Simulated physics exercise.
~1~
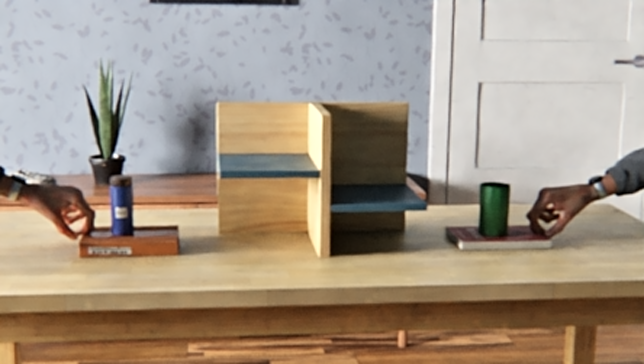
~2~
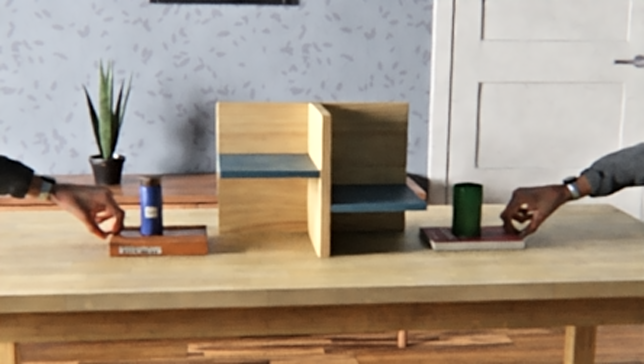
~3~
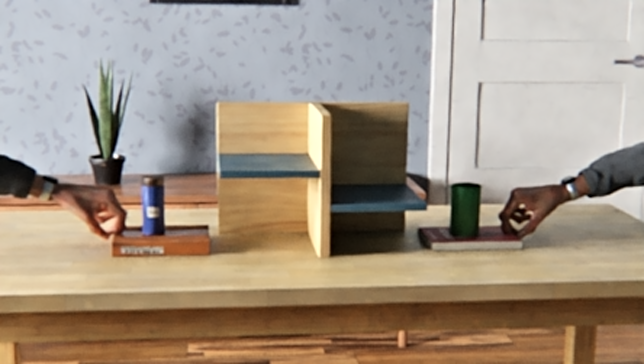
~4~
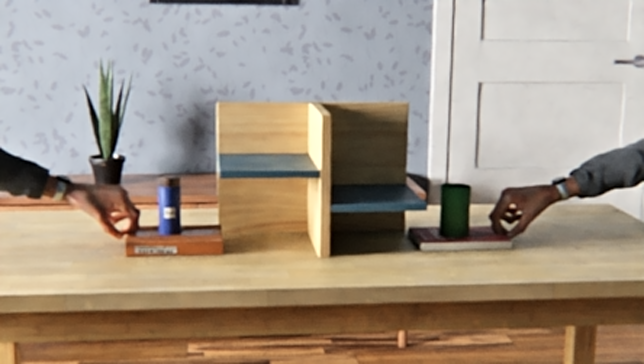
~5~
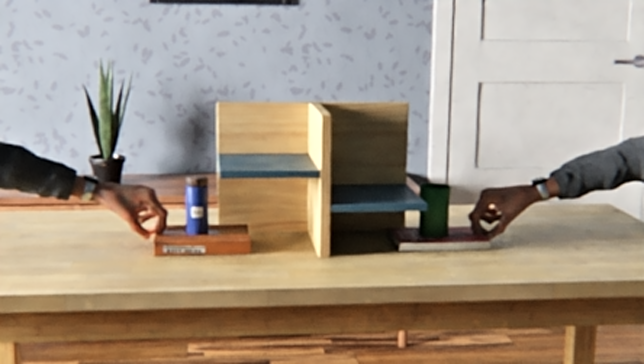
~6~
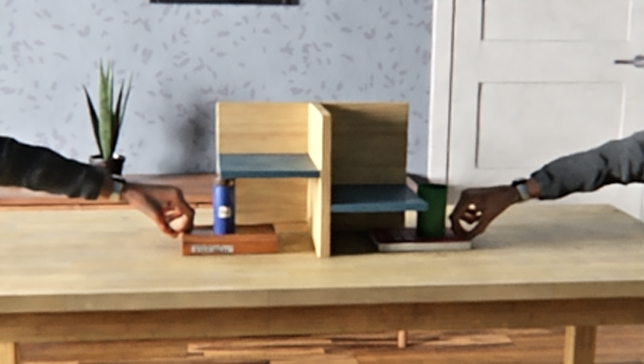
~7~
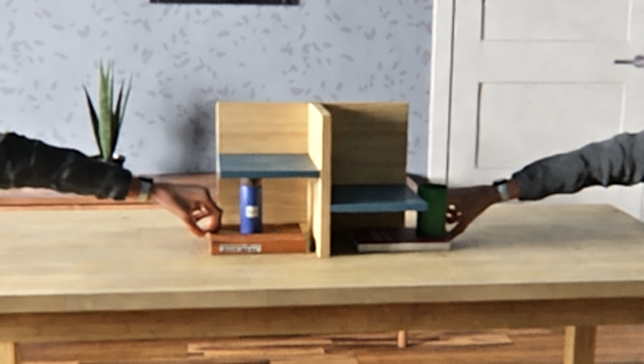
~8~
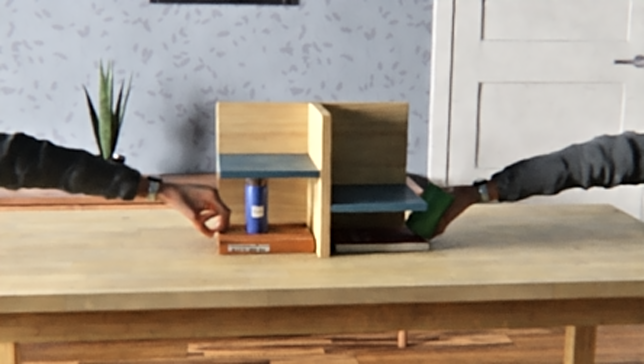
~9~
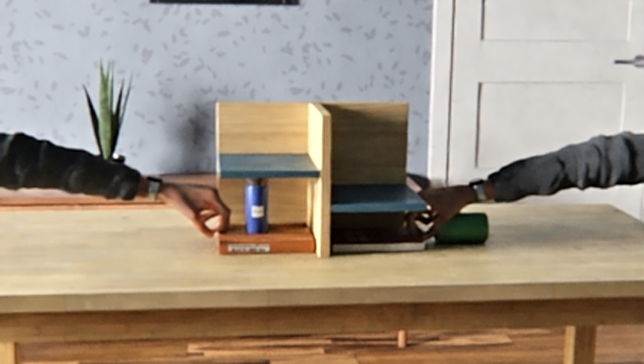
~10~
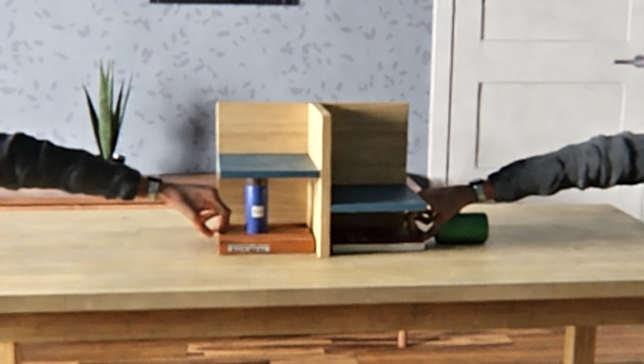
The clip opens on a wooden table with a divided stand holding two blue shelves, the right one lower, while a hand at each side grips a flat base. A blue shaker stands upright on the orange box at left, and a green beaker stands on the dark red book at right. The hands push both inward, pausing briefly. The shaker slides beneath the left shelf, but the beaker stops at the right shelf's edge as the book continues underneath. The beaker leans back, topples and ends on its side, while the shaker remains upright.
